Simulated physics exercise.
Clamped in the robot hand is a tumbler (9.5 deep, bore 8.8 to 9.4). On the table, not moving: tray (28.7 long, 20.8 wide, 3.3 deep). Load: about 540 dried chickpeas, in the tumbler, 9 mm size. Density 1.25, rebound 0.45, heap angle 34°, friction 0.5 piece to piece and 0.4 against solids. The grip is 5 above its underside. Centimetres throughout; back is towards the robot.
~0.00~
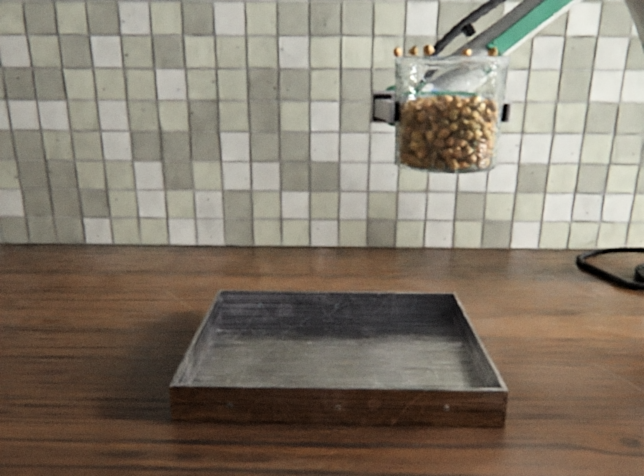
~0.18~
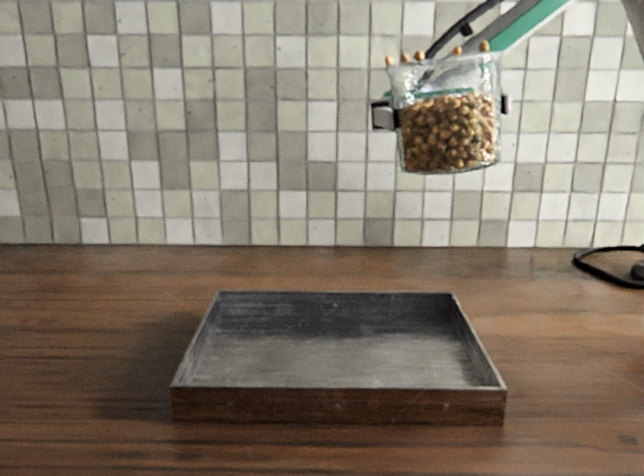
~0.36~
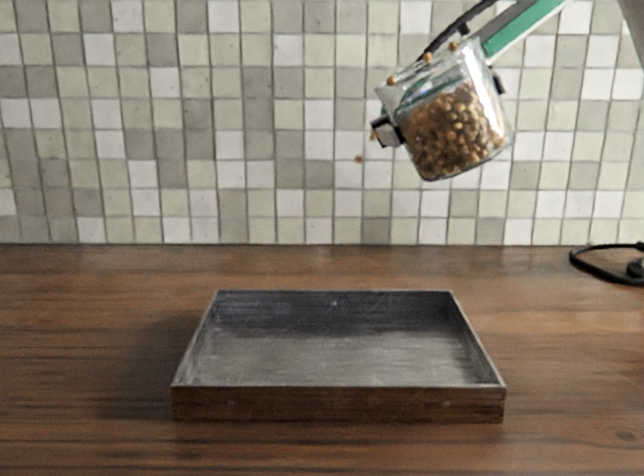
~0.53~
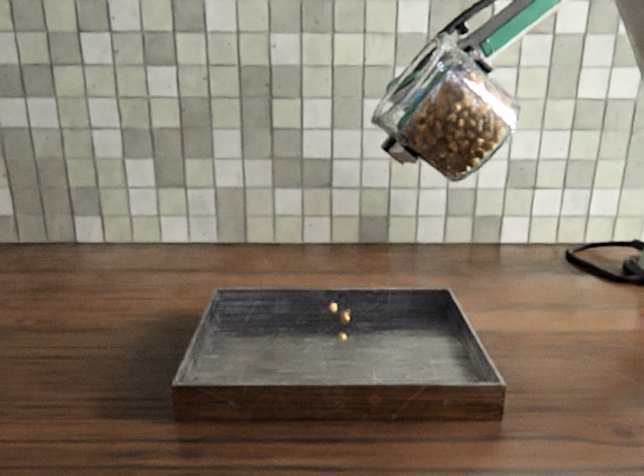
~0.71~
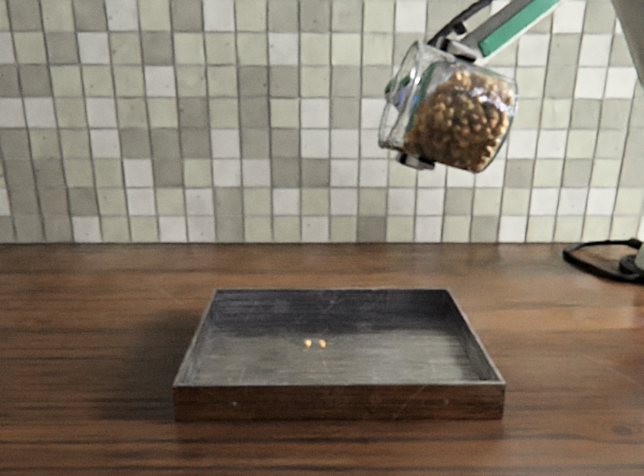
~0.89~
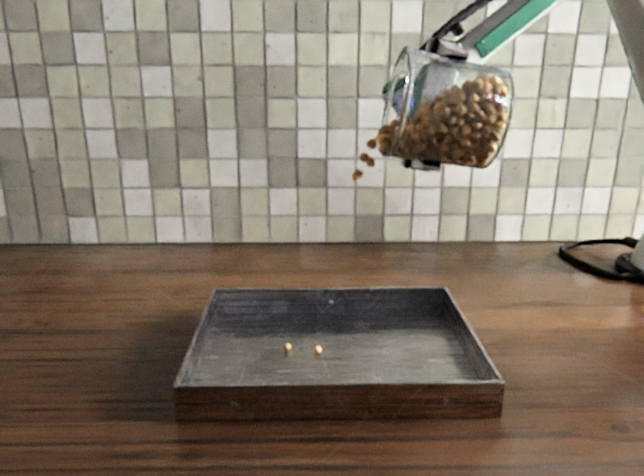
A clear tumbler of chickpeas tilts left in a robot's grip, dropping several above a tray.
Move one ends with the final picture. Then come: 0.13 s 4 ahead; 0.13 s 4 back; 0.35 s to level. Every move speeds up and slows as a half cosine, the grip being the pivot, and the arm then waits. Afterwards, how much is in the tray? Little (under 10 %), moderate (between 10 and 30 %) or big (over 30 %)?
Answer: Big; over 30 % of the dried chickpeas finish in the tray.
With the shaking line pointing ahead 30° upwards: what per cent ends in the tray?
About 45 per cent.
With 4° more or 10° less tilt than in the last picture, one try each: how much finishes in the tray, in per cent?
Some 50 and 20 per cent.
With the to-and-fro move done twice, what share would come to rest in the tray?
Then about 60 per cent.
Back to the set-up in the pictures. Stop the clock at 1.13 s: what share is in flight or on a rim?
Some 19 per cent.
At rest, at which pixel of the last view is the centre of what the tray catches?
Around (287, 354).
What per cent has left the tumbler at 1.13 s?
Some 20 per cent.
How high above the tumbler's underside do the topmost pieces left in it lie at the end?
Some 6.0 cm.
After 1.13 s, tilted 80° forward, highest piece 27 above the table; 425 in the tumbler, 14 in the tray, 103 in flight or on a rim.
After 1.38 s, tilted 22° forward, highest piece 30 above the table; 324 in the tumbler, 205 in the tray, 13 in flight or on a rim.
After 1.70 s, level, highest piece 28 above the table; 324 in the tumbler, 218 in the tray.
After 2.75 s, level, highest piece 28 above the table; 324 in the tumbler, 218 in the tray.
In the end, 324 in the tumbler, 218 in the tray. That is 40 % in the tray.
